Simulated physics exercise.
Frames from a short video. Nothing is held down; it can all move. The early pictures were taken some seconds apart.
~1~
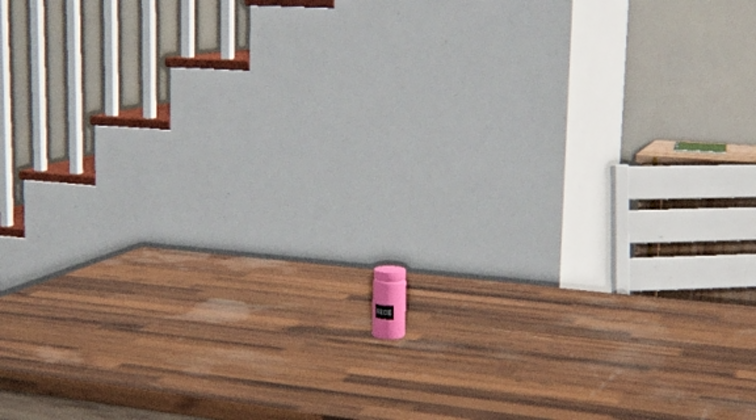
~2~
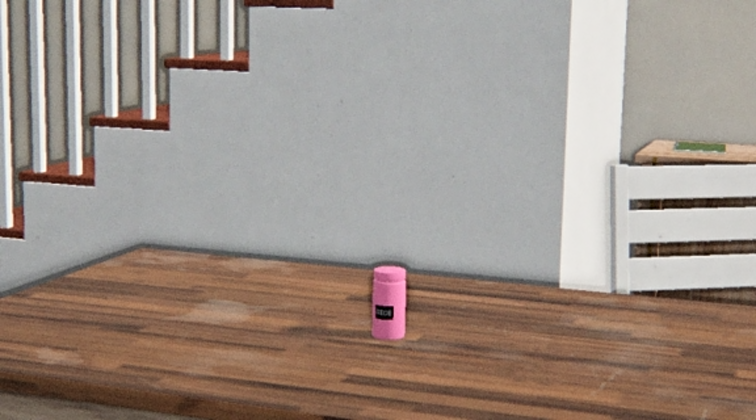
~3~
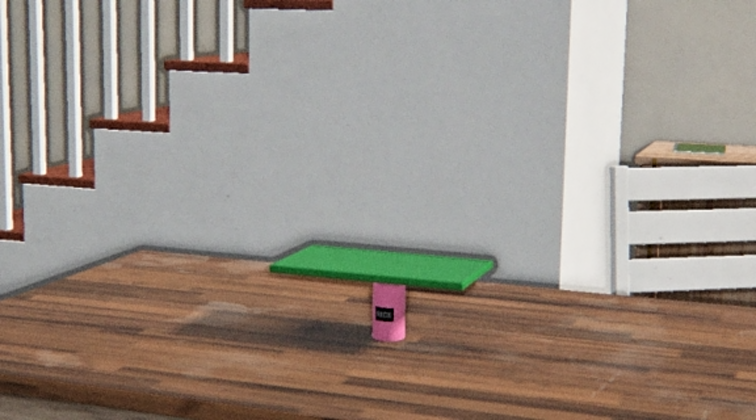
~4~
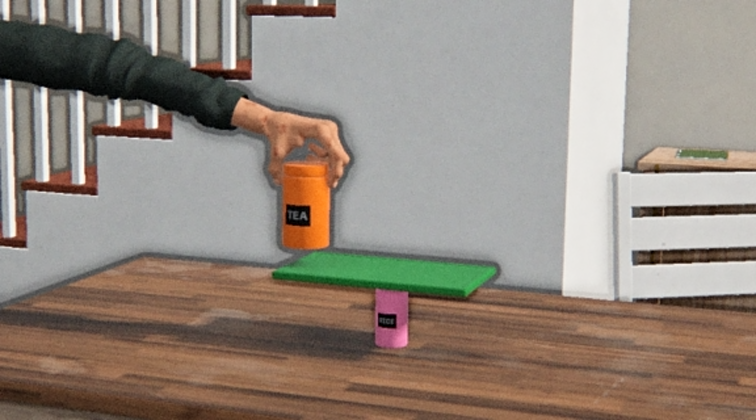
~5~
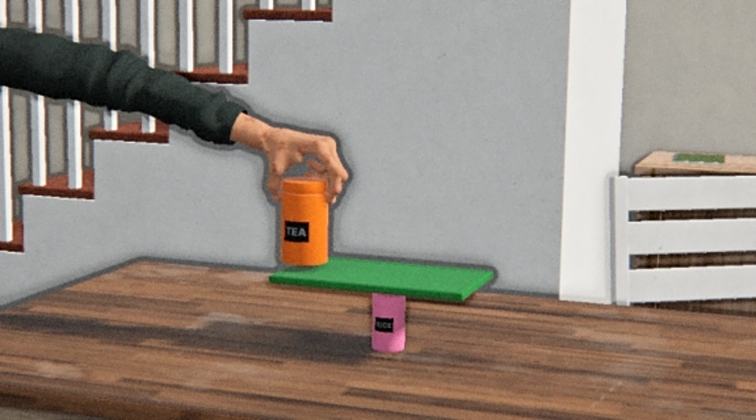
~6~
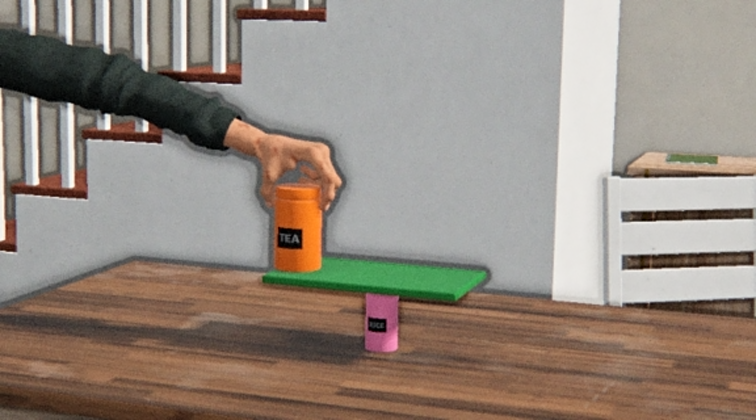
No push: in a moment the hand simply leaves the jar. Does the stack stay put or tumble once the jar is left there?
It tumbles.
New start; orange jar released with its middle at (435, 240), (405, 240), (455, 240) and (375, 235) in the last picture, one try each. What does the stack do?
So it tips over first, tips over next, tips over after that, and stays steady last.
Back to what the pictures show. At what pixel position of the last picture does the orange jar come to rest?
At about (248, 314).
Then, 0.30 s after the last picture, orange jar now fallen; green lid tipped 51° from how it was.
Then, 0.40 s after the last picture, green lid tipped 50° from how it was.
At rest, fallen, orange jar; tipped over in the stack, green lid; pink shaker in place. Seen from the same camera at the end, orange jar near (248, 314). The stack loses its balance.
